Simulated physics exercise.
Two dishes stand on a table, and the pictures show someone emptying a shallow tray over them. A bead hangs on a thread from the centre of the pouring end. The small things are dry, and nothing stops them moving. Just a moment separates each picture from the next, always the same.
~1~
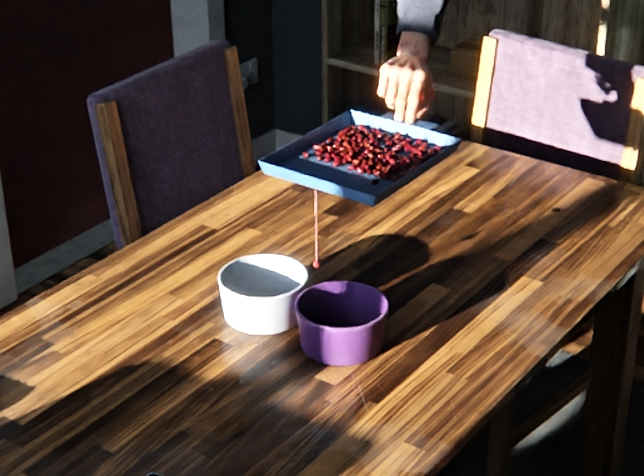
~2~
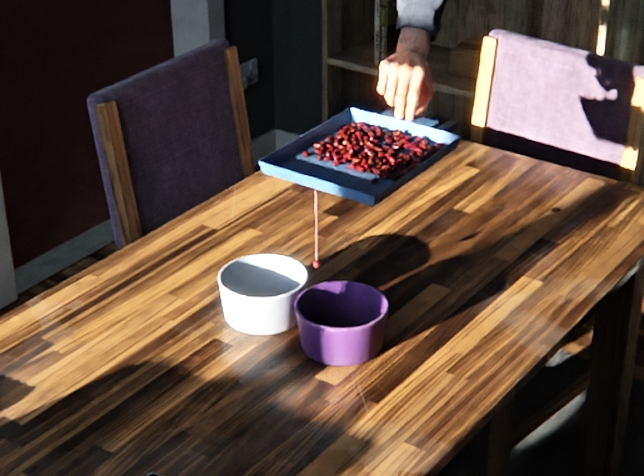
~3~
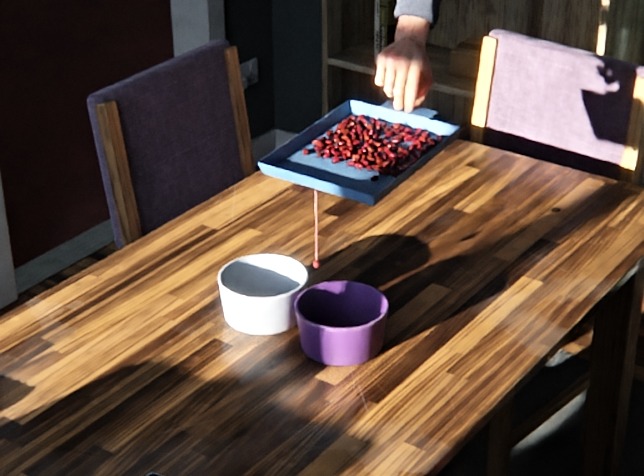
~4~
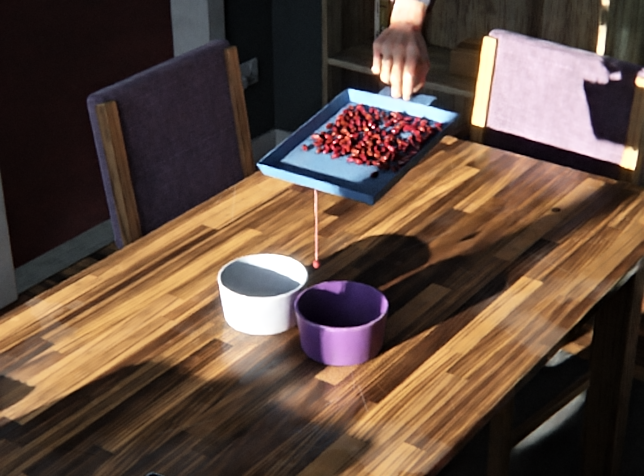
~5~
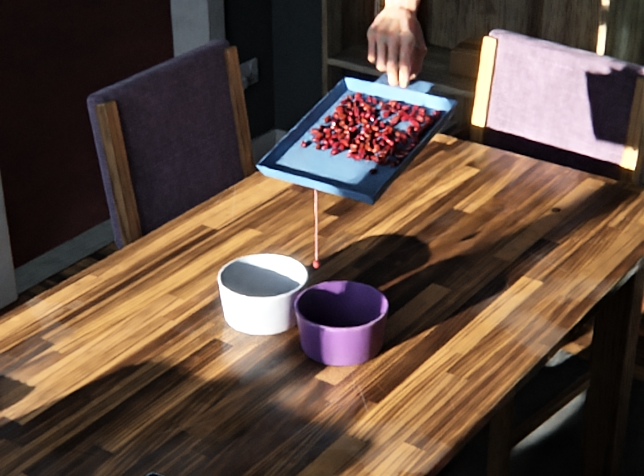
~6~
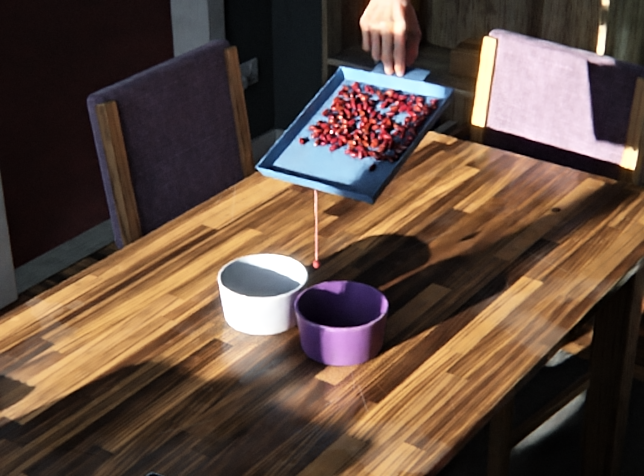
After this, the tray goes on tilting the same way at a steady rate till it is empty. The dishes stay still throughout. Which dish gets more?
It pours more generously into the left dish, it seems.
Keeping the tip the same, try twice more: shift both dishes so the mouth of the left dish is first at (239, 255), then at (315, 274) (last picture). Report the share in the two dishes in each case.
About 70% and about 40%.
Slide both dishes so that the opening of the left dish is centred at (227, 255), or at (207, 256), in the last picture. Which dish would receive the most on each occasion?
For the first place, the dish on the right side; for the second, the dish on the right side.
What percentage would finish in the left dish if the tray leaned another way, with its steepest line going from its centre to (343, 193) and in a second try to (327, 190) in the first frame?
About 0 % and about 30 %.
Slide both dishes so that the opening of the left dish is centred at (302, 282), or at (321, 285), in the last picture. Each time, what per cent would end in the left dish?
60 %, then 40 %.
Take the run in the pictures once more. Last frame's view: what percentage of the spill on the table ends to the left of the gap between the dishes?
It works out to some 60 per cent.
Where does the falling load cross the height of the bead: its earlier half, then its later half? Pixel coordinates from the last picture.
At about (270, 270), then at (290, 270).
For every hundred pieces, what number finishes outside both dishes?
Call it some 10 percent of the pieces.
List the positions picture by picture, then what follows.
Corners of the pouring end at (264, 161) and (374, 194), level; middle of the load at (378, 152), kidney beans; left dish at (236, 309); right dish at (316, 340); bead on its thread at (317, 264), in the first frame.
Corners of the pouring end at (264, 161) and (373, 194), level; middle of the load at (378, 150), in the second frame.
Corners of the pouring end at (263, 162) and (373, 194), tipped barely, level across its low end; middle of the load at (378, 145), in the third frame.
Corners of the pouring end at (262, 163) and (372, 193), tipped a little, level across its low end; middle of the load at (377, 136), in the fourth frame.
Corners of the pouring end at (261, 164) and (371, 194), tipped clearly, level across its low end; middle of the load at (375, 129), in the fifth frame.
Corners of the pouring end at (261, 166) and (370, 194), tipped clearly, level across its low end; middle of the load at (373, 121); left dish at (236, 309); right dish at (316, 340), in the sixth frame.
Soon, tray tipped steeply; most on the tray; about a quarter in the air.
A while on, tray tipped past a quarter turn; a small part on the tray; a small part in the right dish; about a third in the left dish; a small part outside both; about a quarter in the air.
Towards the end, tray tipped past a quarter turn; about a quarter in the right dish; about two thirds in the left dish; a small part outside both.
Finally, tray tipped past a quarter turn; about a quarter in the right dish; about two thirds in the left dish; a small part outside both.
